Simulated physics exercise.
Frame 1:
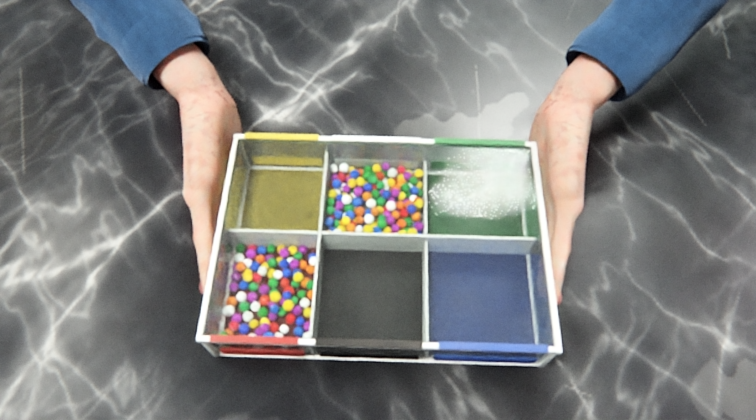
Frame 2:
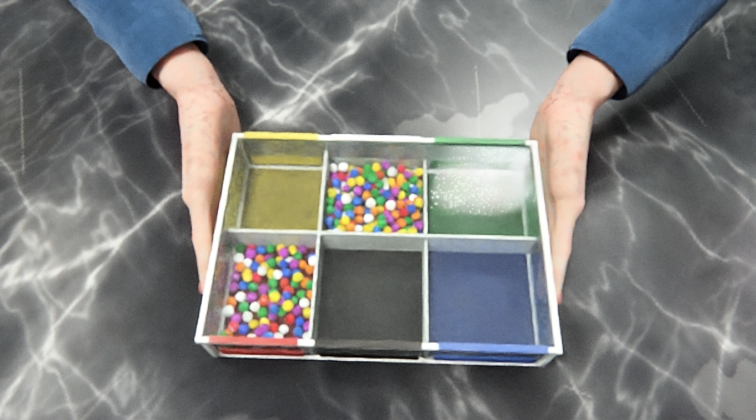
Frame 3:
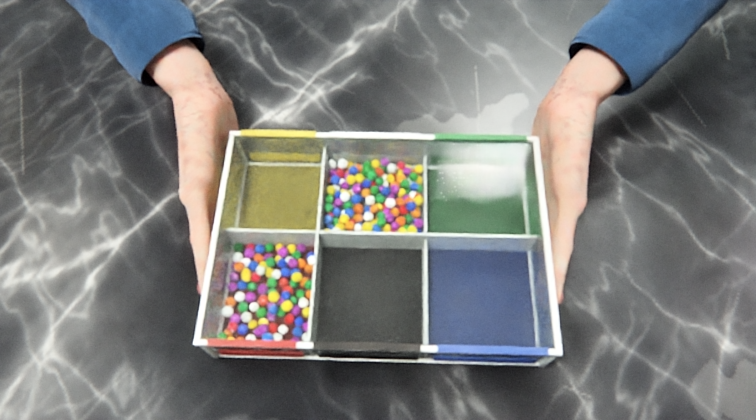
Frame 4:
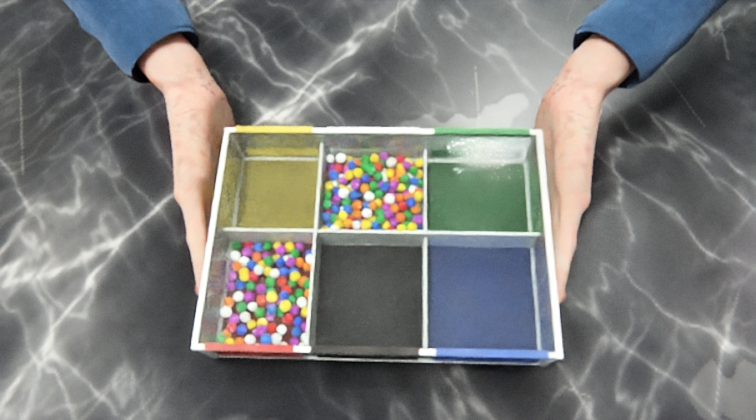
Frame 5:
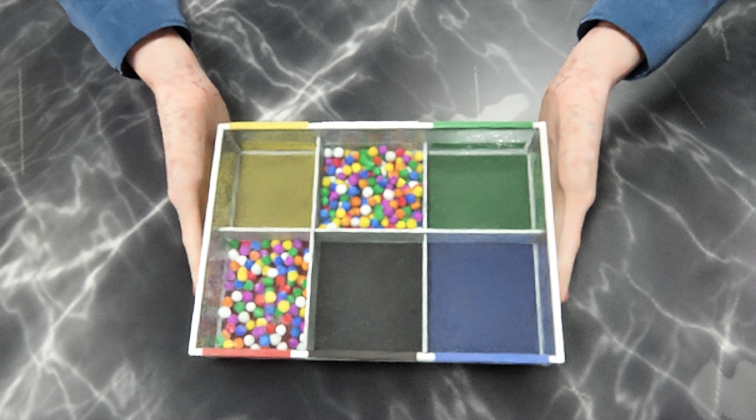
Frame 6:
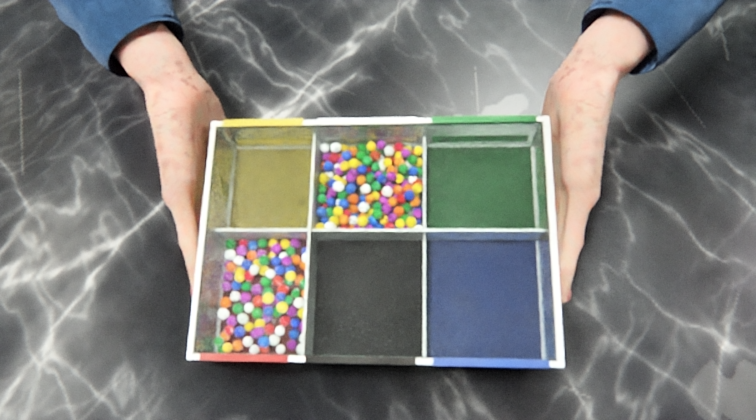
Two hands held a clear divided box of colorful beads above a dark marbled surface and slowly tilted it slightly, while the beads stayed in two compartments and a whitish patch over the green section faded away.
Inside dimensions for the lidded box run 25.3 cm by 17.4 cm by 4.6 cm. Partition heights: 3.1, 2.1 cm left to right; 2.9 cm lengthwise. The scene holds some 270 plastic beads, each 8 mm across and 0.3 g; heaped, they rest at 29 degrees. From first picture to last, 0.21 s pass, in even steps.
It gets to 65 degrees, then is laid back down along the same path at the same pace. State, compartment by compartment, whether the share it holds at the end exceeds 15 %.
Red compartment: Exceeds; blue compartment: Does not exceed; green compartment: Does not exceed; yellow compartment: Does not exceed; white compartment: Exceeds; black compartment: Does not exceed.
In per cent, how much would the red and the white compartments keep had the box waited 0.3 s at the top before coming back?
Result - red: 40 %, white: 55 %.
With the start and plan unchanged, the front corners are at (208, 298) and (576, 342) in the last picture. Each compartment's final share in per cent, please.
So it works out as red at 35 percent, blue at 0 percent, green at 20 percent, yellow at 0 percent, white at 45 percent and black at 0 percent.
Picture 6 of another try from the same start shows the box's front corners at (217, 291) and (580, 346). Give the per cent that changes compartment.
About 30 per cent.
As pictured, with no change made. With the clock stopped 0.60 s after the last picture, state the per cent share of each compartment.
Red = 35, blue = 0, green = 0, yellow = 0, white = 60, black = 0 (per cent).
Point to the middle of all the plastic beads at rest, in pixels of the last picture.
Approximately (335, 241) in the last picture.
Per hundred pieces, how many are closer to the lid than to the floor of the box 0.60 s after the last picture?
10 per cent, give or take.
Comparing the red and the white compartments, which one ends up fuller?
That would be the white compartment.
Then, 0.60 s after the last picture, tilt 64 degrees; red 35 %, white 60 %.
Then, 1.00 s after the last picture, tilt 28 degrees; red 40 %, white 55 %, black 5 %.
Then, 1.49 s after the last picture, tilt 0 degrees; red 40 %, white 55 %, black 5 %.
In the end, red 40 %, blue 0 %, green 0 %, yellow 0 %, white 55 %, black 5 %.
